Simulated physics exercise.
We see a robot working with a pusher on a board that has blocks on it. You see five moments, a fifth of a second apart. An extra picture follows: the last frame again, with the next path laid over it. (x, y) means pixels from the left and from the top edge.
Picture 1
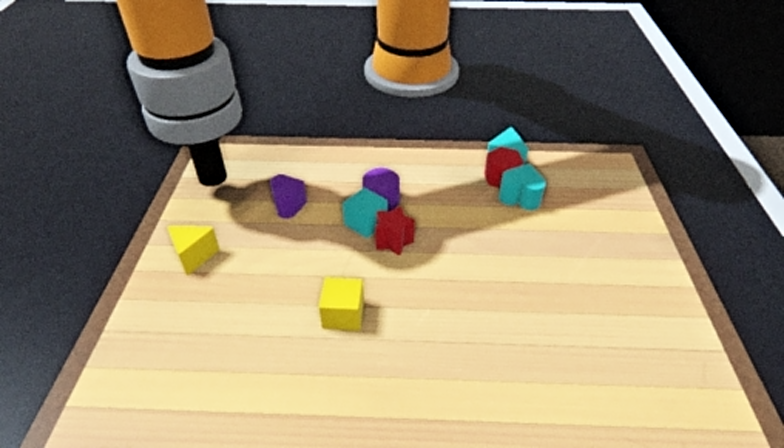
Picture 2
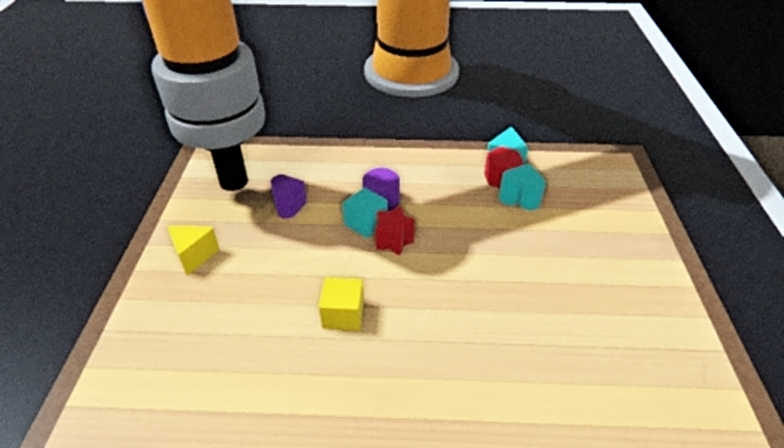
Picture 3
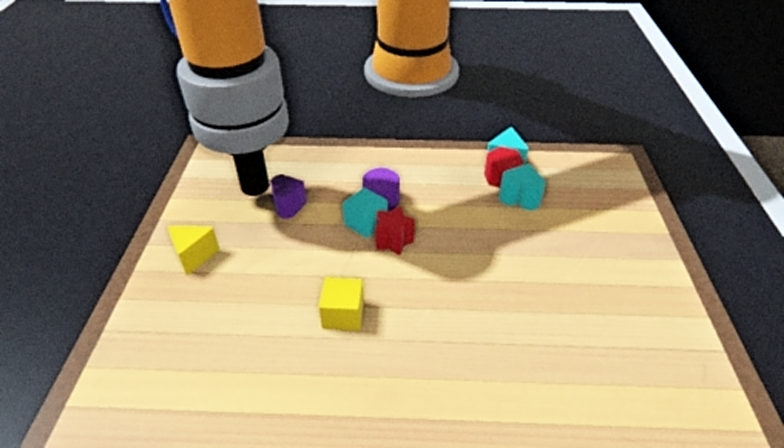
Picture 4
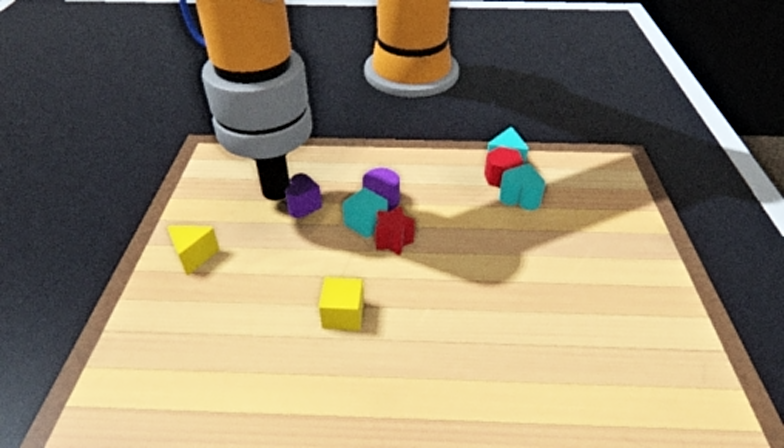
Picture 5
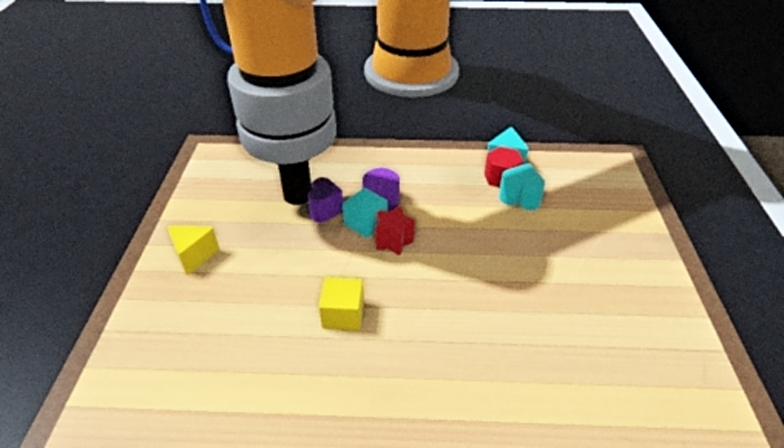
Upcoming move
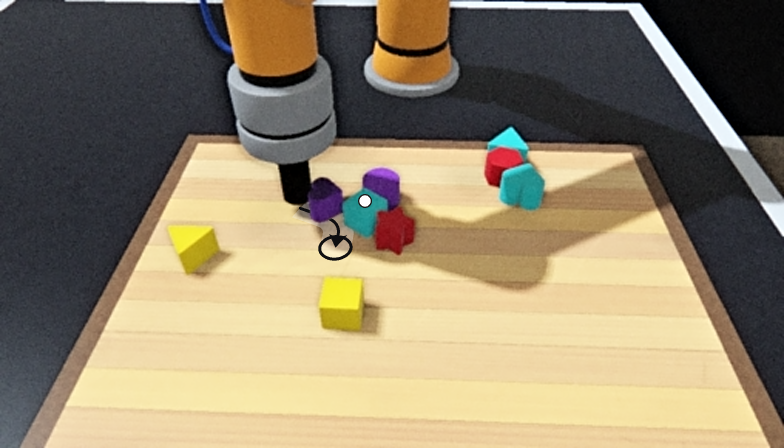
A robot arm with a black pusher moved right across a wooden board, met a purple block and nudged it a short way toward the turquoise, purple and red blocks, while the others stayed put.
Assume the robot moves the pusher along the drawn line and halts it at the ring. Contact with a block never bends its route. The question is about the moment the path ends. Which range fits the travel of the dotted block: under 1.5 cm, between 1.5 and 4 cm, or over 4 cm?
Travels 1.5 to 4 cm.
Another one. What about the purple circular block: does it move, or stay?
The purple circular block will stay where it is.
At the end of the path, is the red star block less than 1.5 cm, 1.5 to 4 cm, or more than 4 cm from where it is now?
The answer is 1.5 to 4 cm.
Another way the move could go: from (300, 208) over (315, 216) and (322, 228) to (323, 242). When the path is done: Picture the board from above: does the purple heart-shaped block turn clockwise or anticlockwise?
Looking down: Anticlockwise.
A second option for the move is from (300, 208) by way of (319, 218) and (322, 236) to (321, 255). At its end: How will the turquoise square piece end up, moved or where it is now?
By the time the path is finished, it has moved at least a centimetre.
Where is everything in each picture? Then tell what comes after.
Lower end of the pusher at (213, 178), tops of blocks, purple heart-shaped block at (285, 184), turquoise square piece at (365, 201), purple circular block at (381, 178), red star block at (394, 219), in the first frame.
Pusher at (234, 183), blocks as before, in the second frame.
Pusher at (255, 187), blocks as before, in the third frame.
Pusher at (277, 192), purple heart-shaped block at (301, 184), in the fourth frame.
Pusher at (298, 196), purple heart-shaped block at (323, 188), turquoise square piece at (365, 201), purple circular block at (381, 178), red star block at (394, 219), in the fifth frame.
The drawn path runs from (300, 208) through (322, 216) and (338, 229) to (335, 248); the dot is on the turquoise square piece.
On the path given first. Halfway along, pusher at (332, 209); purple heart-shaped block at (358, 195), turned 20° anticlockwise; turquoise square piece at (385, 205); red star block at (409, 225), turned 25° clockwise.
At the end, pusher at (334, 235); purple heart-shaped block at (362, 199), turned 30° anticlockwise; turquoise square piece at (392, 205), turned 20° anticlockwise; purple circular block not moved; red star block at (413, 225), turned 40° clockwise.
